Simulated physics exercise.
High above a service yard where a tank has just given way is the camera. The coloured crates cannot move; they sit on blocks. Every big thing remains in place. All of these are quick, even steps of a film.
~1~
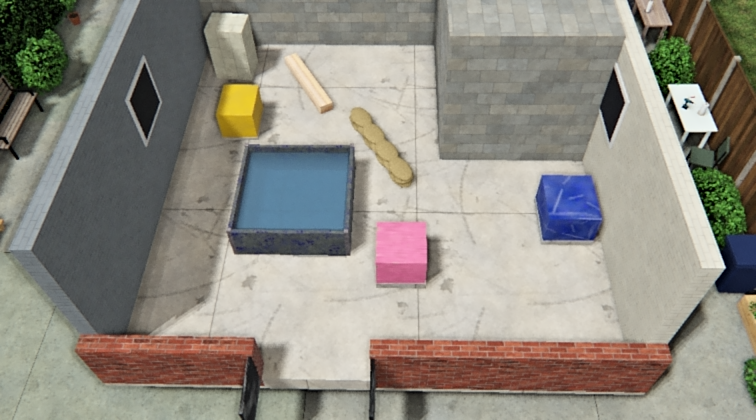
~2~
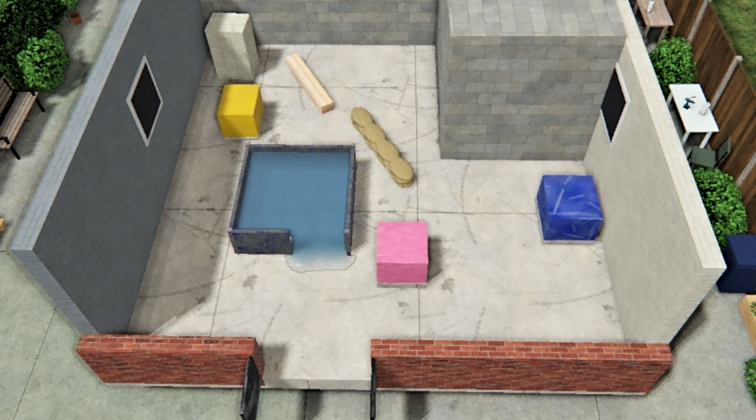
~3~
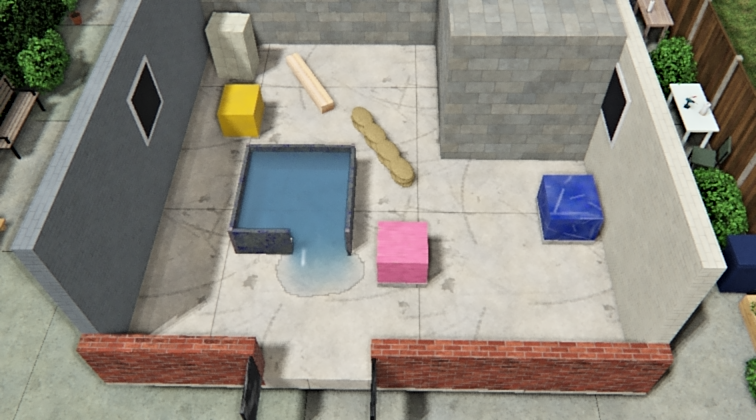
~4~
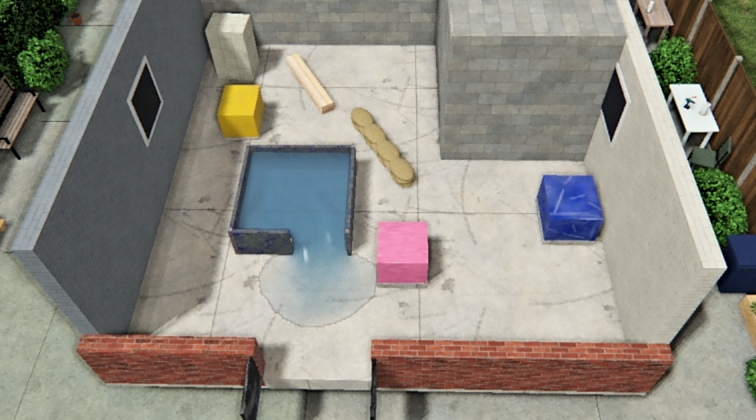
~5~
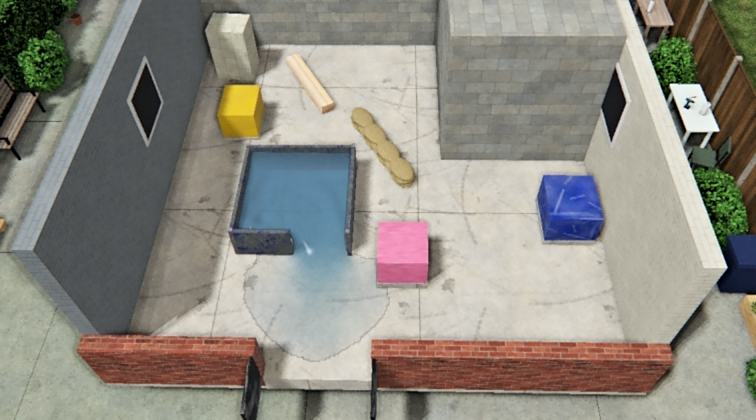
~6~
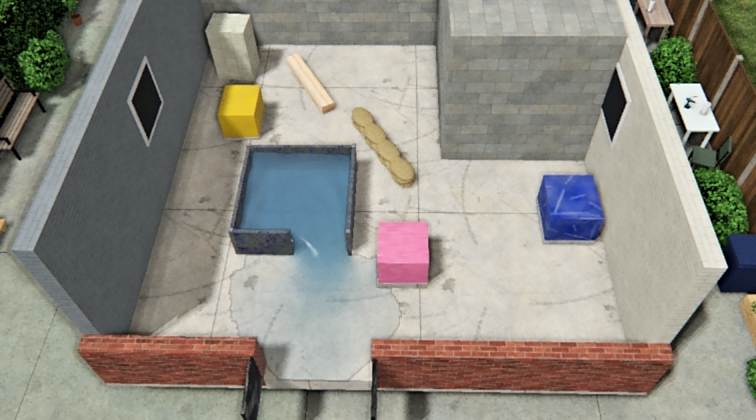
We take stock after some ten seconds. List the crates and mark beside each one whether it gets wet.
Pink crate - stays dry; yellow crate - stays dry; blue crate - stays dry.
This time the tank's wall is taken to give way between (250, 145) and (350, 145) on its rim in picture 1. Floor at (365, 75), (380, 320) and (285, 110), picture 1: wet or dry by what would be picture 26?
One by one, they turn out drenched, not soaked and drenched.
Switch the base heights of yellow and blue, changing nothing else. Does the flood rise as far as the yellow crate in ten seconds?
The yellow crate is safe.
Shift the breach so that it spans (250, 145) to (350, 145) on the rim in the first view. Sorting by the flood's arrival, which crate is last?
Last in line is the blue crate.
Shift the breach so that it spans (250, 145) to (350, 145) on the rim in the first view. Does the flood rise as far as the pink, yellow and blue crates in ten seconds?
Result: Pink crate is left untouched, yellow crate gets overtopped, blue crate is left untouched.
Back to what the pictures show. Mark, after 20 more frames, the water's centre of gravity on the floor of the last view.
Close to (329, 255).
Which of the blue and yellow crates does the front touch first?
That would be the one in blue.
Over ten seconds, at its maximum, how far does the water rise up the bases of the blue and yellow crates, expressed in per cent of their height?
Around 70 % and 40 %.
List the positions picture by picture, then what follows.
The first frame shows the water tank at (294, 190) is whole and still.
In the second frame, water pours out at (319, 245) and has run to (349, 261).
In the third frame, the front is at (300, 290), out from the gap at (320, 246).
In the fourth frame, the front is at (301, 320), out from the gap at (320, 247).
In the fifth frame, the front is at a hidden place, out from the gap at (320, 246).
In the sixth frame, the front is at a hidden place, out from the gap at (320, 246).
A moment on, water covers 10 % of the floor; the pink crate water round its plinth, the yellow crate not reached, the blue crate not reached.
Next, water covers 20 % of the floor; the pink crate water round its plinth, the yellow crate not reached, the blue crate not reached.
Then, water covers 25 % of the floor; the pink crate water round its plinth, the yellow crate not reached, the blue crate not reached.
Later, water covers 35 % of the floor; the pink crate water round its plinth, the yellow crate not reached, the blue crate water round its plinth.
In the end, water covers 55 % of the floor; the pink crate stayed above the water, the yellow crate stayed above the water, the blue crate stayed above the water.
